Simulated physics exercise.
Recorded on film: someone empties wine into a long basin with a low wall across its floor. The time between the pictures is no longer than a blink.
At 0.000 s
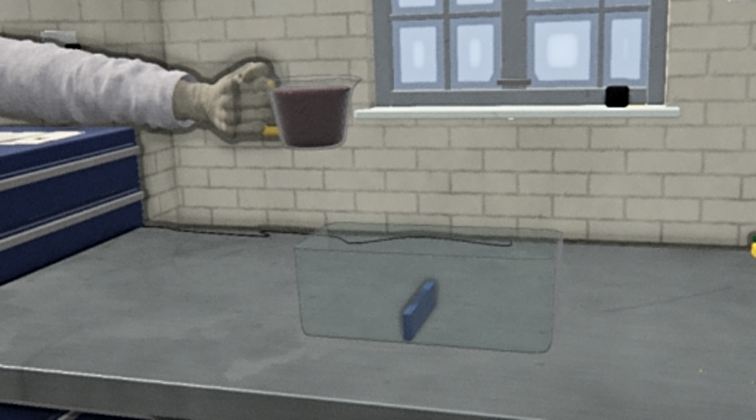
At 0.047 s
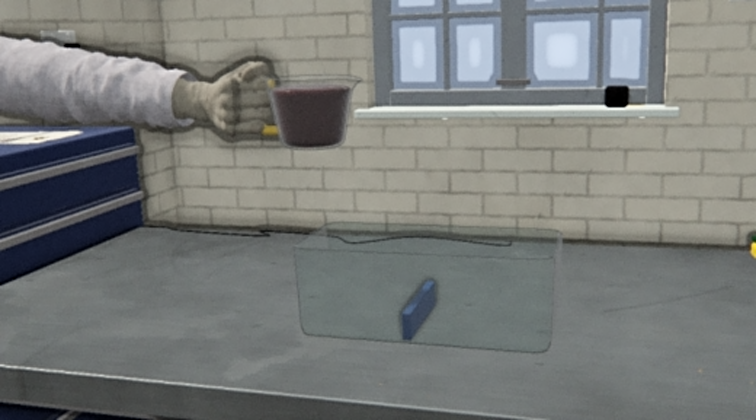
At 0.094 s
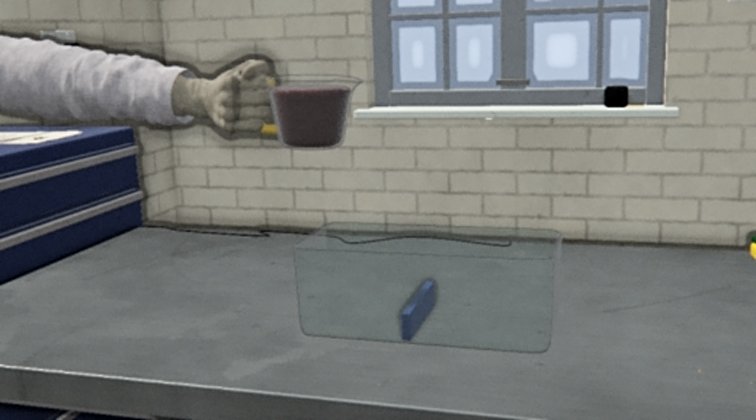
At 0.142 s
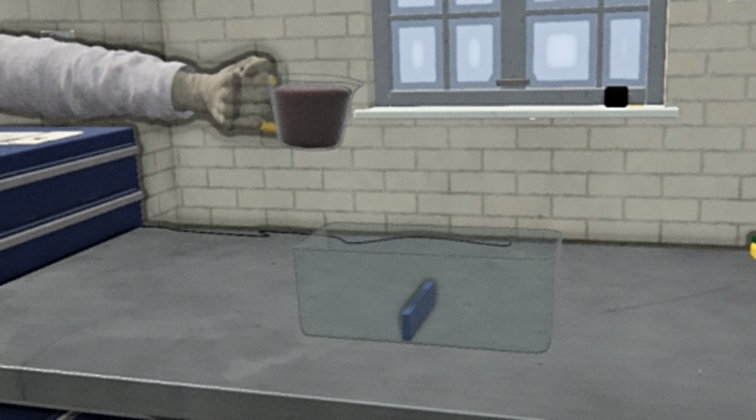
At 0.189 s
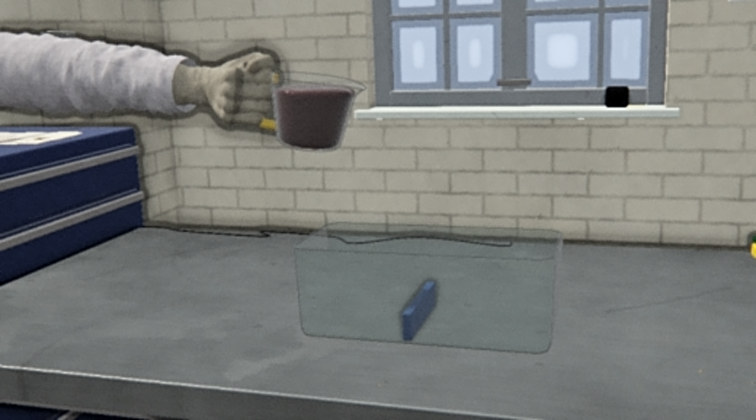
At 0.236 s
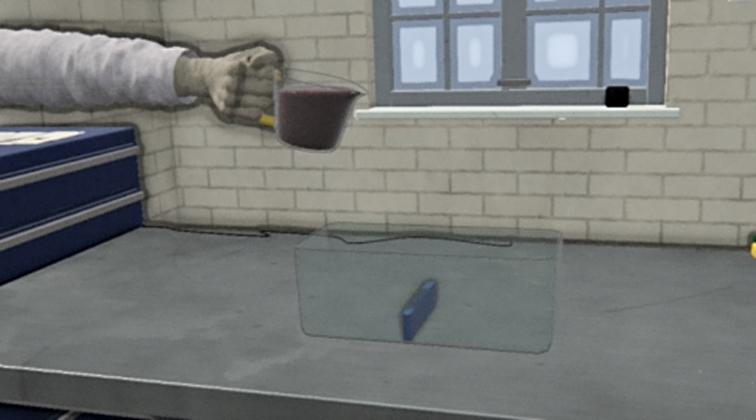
A gloved hand held a clear measuring cup of dark red wine above a long see-through basin with a low blue wall inside, keeping nearly still at first, then slowly tilting it slightly rightward.
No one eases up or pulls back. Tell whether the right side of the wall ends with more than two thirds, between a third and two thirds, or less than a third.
Most likely the amount right of the wall will lie in the middle range, one third to two thirds.
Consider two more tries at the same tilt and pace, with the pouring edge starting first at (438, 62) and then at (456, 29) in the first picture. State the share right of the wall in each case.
First try 90 %, second try 80 %.
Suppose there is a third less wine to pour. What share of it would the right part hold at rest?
About 15 parts in a hundred, give or take.
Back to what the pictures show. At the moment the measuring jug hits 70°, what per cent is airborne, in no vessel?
About 30 per cent.
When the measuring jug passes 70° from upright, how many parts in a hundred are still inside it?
60 %.
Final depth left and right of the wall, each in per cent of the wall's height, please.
Left side 40 percent, right side 30 percent.
A moment on, the measuring jug is tipped part way and 61 per cent is still to pour, 3 is left of the wall and 7 right of it.
Next, the measuring jug is tipped on its side and 9 per cent is still to pour, 29 is left of the wall and 44 right of it.
Then the measuring jug is tipped right over and 0 per cent is still to pour, 51 is left of the wall and 47 right of it.
Later the measuring jug is tipped right over and 0 per cent is still to pour, 52 is left of the wall and 47 right of it.
In the end 52 per cent lies left of the wall, 47 right of it and 1 outside.
